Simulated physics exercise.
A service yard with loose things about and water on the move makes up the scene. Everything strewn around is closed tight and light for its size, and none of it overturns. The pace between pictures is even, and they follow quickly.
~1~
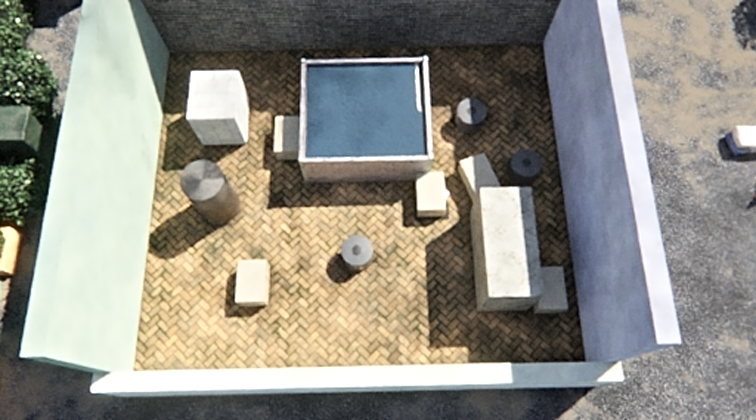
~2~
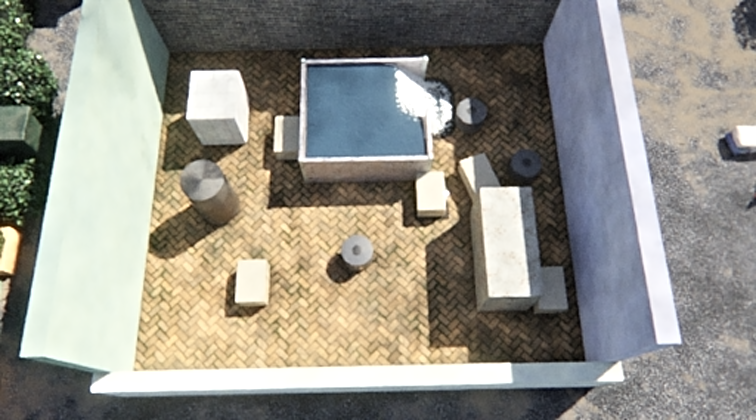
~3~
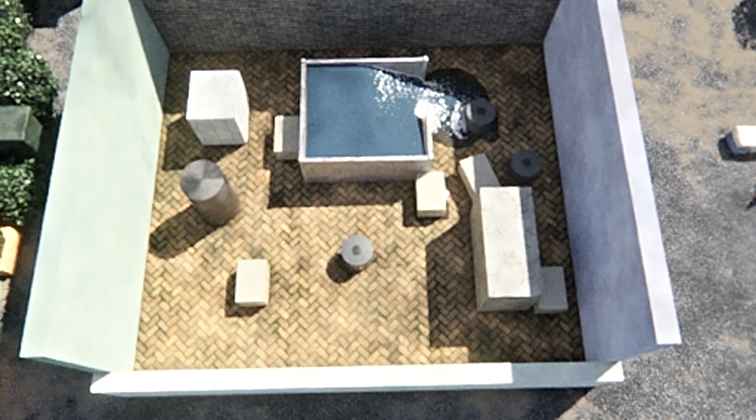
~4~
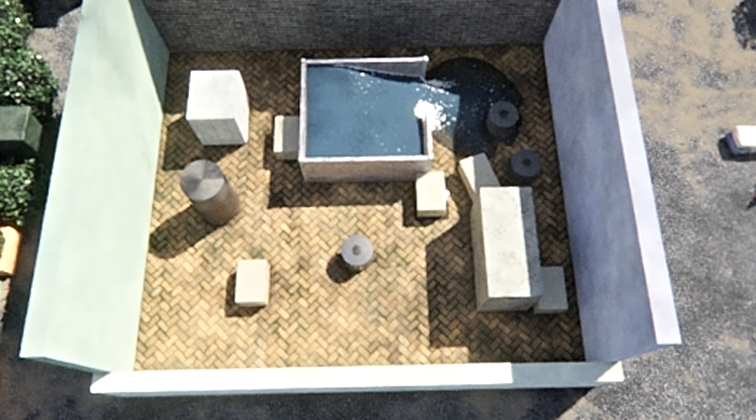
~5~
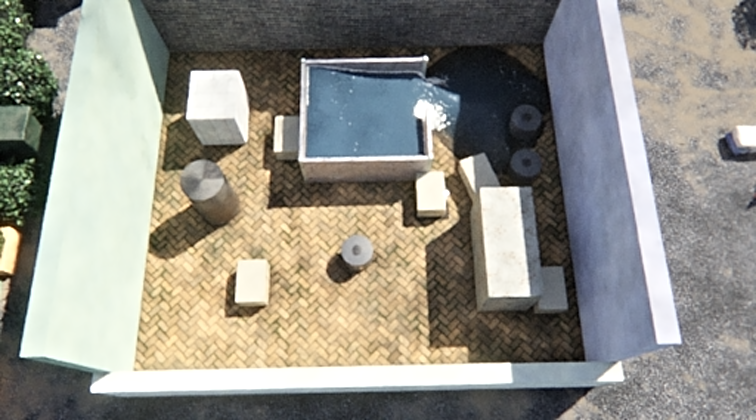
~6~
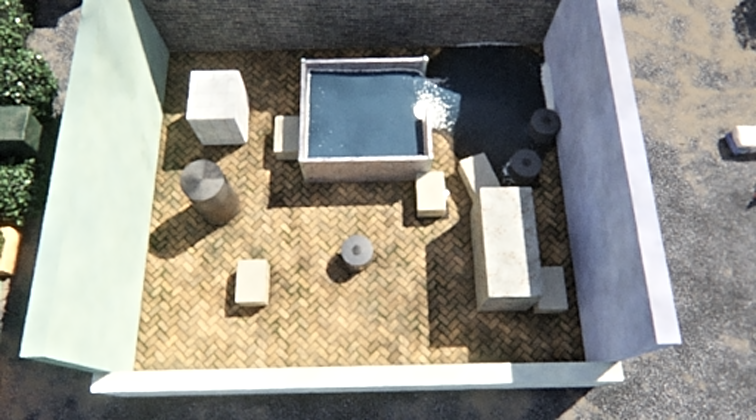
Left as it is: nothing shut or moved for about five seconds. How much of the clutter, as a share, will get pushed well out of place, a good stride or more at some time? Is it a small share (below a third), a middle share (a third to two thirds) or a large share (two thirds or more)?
A middle share, a third to two thirds.
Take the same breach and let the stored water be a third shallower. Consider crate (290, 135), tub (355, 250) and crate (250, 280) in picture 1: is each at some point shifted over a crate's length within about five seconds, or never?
Well, in sequence: Not carried that far, not carried that far, not carried that far.
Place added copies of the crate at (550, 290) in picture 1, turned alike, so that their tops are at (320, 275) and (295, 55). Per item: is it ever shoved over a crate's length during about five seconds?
First one missed the mark, second one cleared the mark.
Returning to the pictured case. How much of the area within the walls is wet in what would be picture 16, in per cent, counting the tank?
Estimate: Close to 30 in a hundred.
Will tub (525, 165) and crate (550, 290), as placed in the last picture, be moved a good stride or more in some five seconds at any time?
Order as asked - displaced that much, displaced that much.
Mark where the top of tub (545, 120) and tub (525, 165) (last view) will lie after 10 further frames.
Around (557, 186) and (538, 210).
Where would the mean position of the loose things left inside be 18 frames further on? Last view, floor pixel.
On the floor of the last picture, roughly (430, 247).
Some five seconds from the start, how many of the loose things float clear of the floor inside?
It comes to 2.
A moment on, 1 of 8 are well off their spots; 1 afloat.
Next, 2 of 8 are well off their spots; 2 afloat.
Later, 3 of 8 are well off their spots; 3 afloat.
In the end, 3 of 8 are well off their spots, and 3 have been at some point; 2 afloat.
